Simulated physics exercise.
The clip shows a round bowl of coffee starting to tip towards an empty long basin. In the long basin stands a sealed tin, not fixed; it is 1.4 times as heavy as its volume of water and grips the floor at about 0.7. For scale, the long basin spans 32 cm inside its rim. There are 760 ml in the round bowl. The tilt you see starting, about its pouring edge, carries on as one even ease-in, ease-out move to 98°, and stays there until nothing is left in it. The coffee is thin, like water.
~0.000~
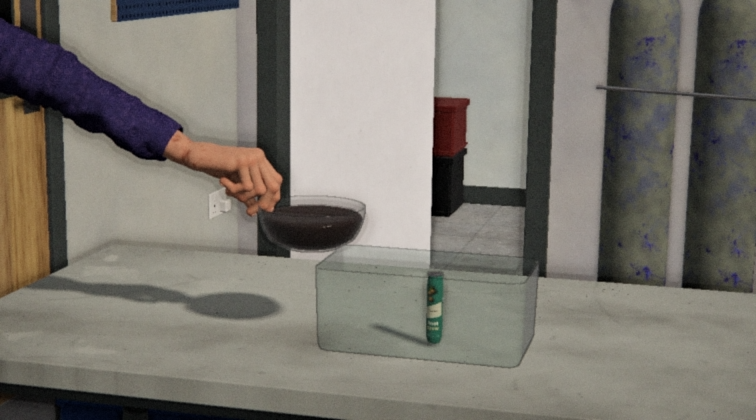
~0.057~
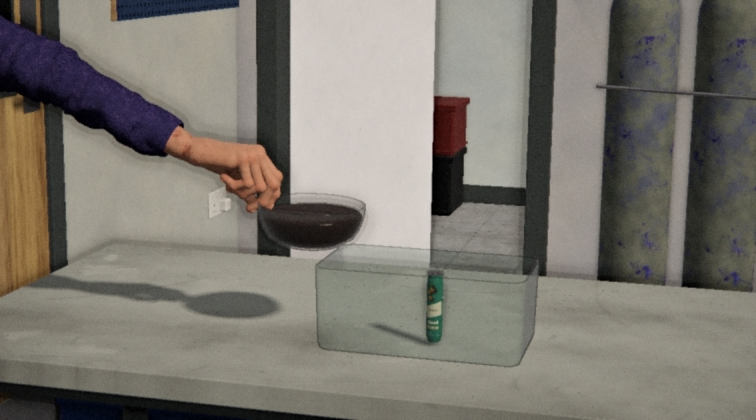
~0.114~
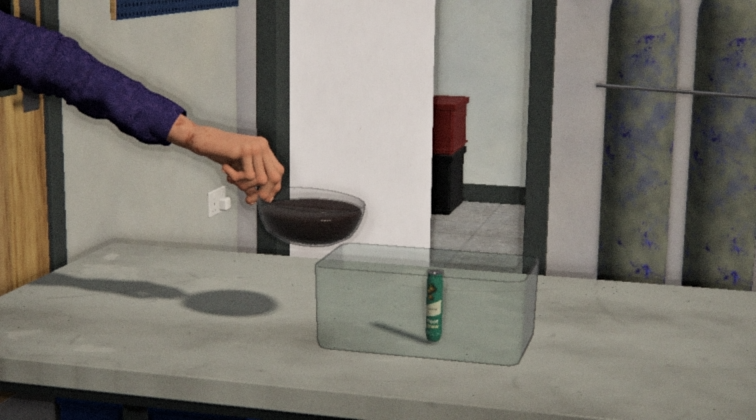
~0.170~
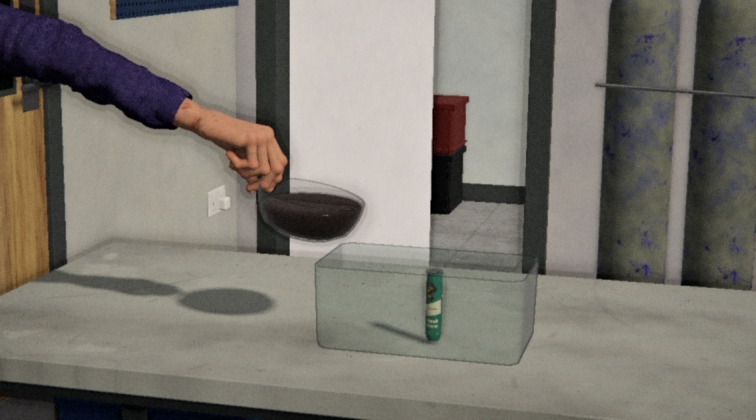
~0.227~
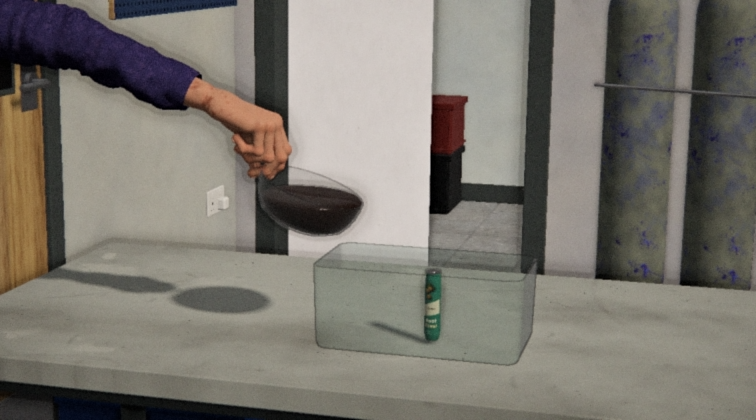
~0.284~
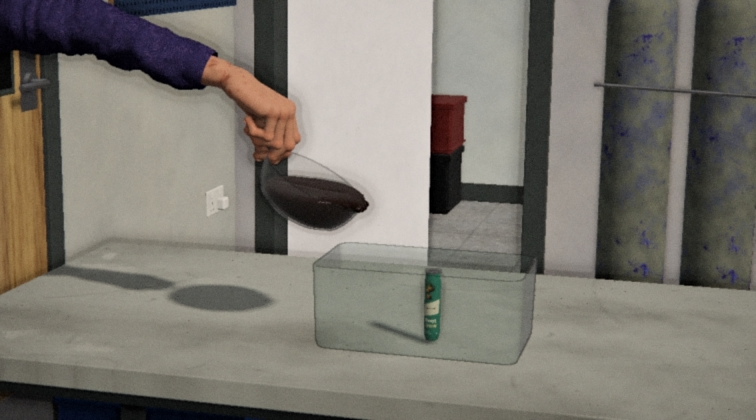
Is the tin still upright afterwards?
It goes over.
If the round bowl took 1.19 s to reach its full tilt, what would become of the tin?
Then it falls.
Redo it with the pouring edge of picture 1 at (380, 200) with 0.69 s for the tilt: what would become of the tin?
Then it stays up.
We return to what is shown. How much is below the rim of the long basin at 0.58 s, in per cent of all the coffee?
Near 28 in a hundred.
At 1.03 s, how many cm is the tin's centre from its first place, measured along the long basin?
Some 7 cm.
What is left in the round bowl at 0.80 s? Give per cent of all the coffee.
Some 1 per cent.
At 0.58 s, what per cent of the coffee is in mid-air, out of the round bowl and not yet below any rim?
Near 50 in a hundred.
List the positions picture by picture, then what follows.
In the first picture, it leans 0°; its right rim is at (363, 210); the coffee meets the walls at (266, 211) and (362, 218); the long basin's rim runs from (329, 257) to (532, 273); the tin's top is at (435, 277).
In the second picture, it leans 1°; its right rim is at (363, 209); the coffee meets the walls at (266, 210) and (362, 217).
In the third picture, it leans 5°; its right rim is at (363, 209); the coffee meets the walls at (265, 205) and (361, 212).
In the fourth picture, it leans 11°; its right rim is at (362, 208); the coffee meets the walls at (265, 198) and (361, 207).
In the fifth picture, it leans 19°; its right rim is at (361, 208); the coffee meets the walls at (265, 190) and (361, 205); 1 per cent is over the edge.
In the sixth picture, it leans 29°; its right rim is at (360, 208); the coffee meets the walls at (268, 179) and (352, 198); 5 per cent is over the edge.
Then, 0.58 s in, the tilt is 83° and 23 per cent is still to pour; the tin stands where it began.
Then, 0.80 s in, the tilt is 98° and 1 per cent is still to pour; the tin leans 47°.
Then, 1.03 s in, the tilt is 98° and 0 per cent is still to pour; the tin lies on its side.
Then, 1.28 s in, the tilt is 98° and 0 per cent is still to pour; the tin lies on its side.
Finally, the tin lies on its side.
